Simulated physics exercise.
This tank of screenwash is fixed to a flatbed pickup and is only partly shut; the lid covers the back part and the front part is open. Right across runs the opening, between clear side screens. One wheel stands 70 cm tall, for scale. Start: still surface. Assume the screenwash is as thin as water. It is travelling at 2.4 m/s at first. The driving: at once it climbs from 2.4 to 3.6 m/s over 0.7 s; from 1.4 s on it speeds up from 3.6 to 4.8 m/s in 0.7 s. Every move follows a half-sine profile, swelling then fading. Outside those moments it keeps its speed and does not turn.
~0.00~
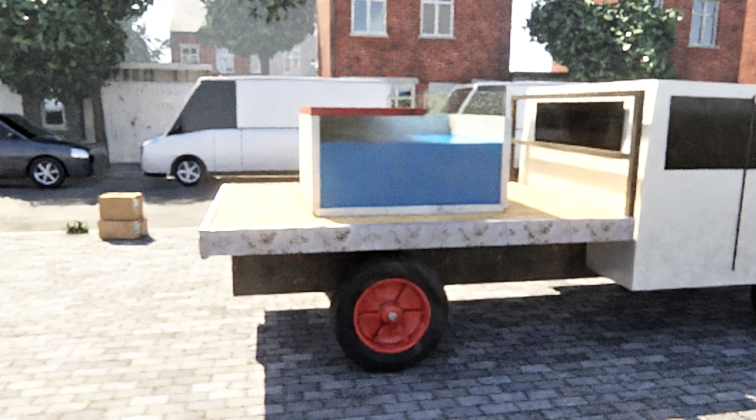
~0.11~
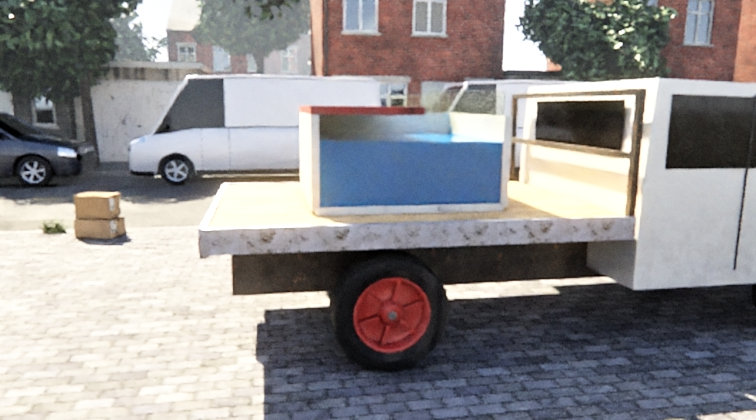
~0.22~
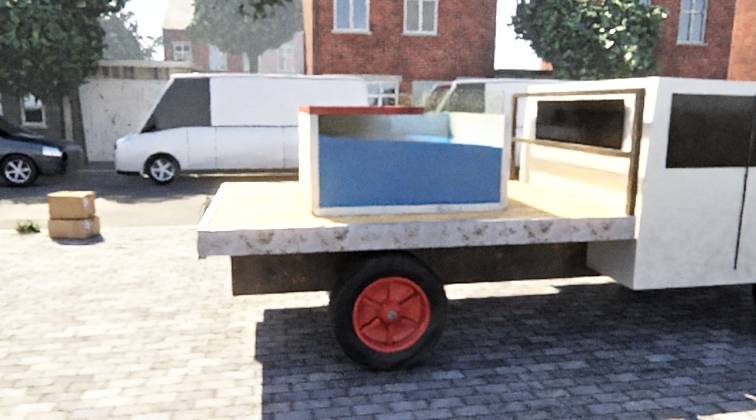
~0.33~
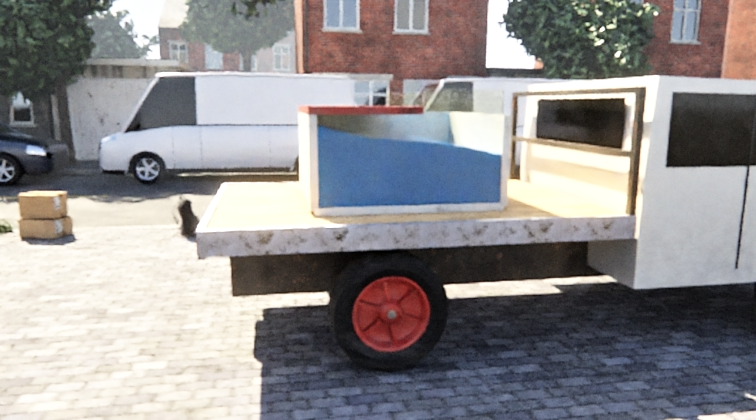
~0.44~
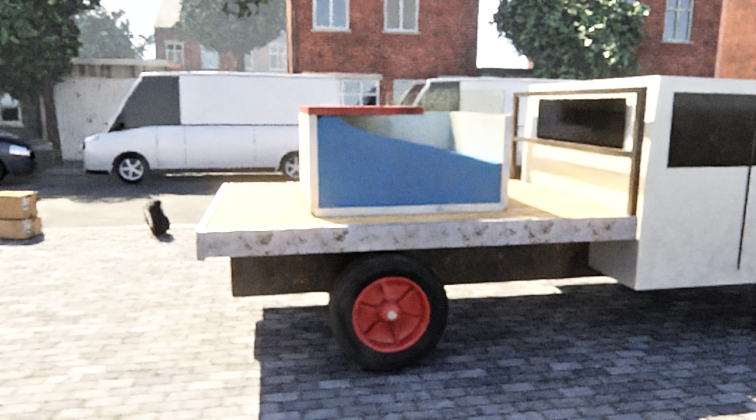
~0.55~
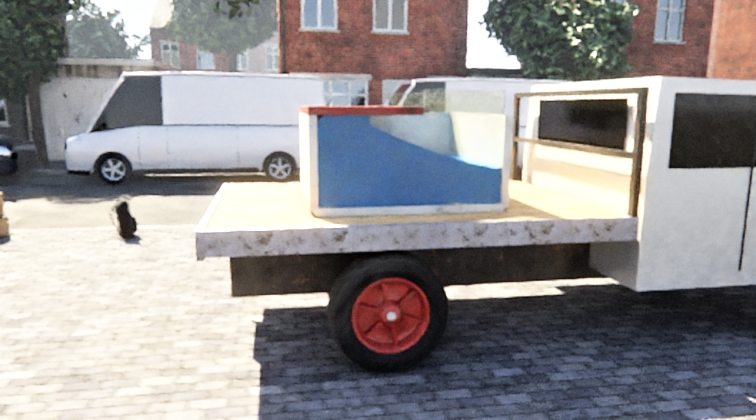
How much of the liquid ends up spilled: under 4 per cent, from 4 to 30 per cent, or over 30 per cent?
Under 4 per cent.
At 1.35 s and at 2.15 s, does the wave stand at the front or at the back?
Heap position: Fore end, then aft end.
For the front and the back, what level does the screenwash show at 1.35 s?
Heights: Front 54 cm, then back 28 cm.
Then, 1.35 s in, the surface stands 29 cm at the back and 55 cm at the front; 1 per cent is out, over the front.
Then, 2.15 s in, the surface stands 50 cm at the back and 31 cm at the front; 1 per cent is out, over the front.
Then, 2.90 s in, the surface stands 28 cm at the back and 46 cm at the front; 1 per cent is out, over the front.
Then, 4.99 s in, 2 per cent is out, over the front, 8 of 493 litres.
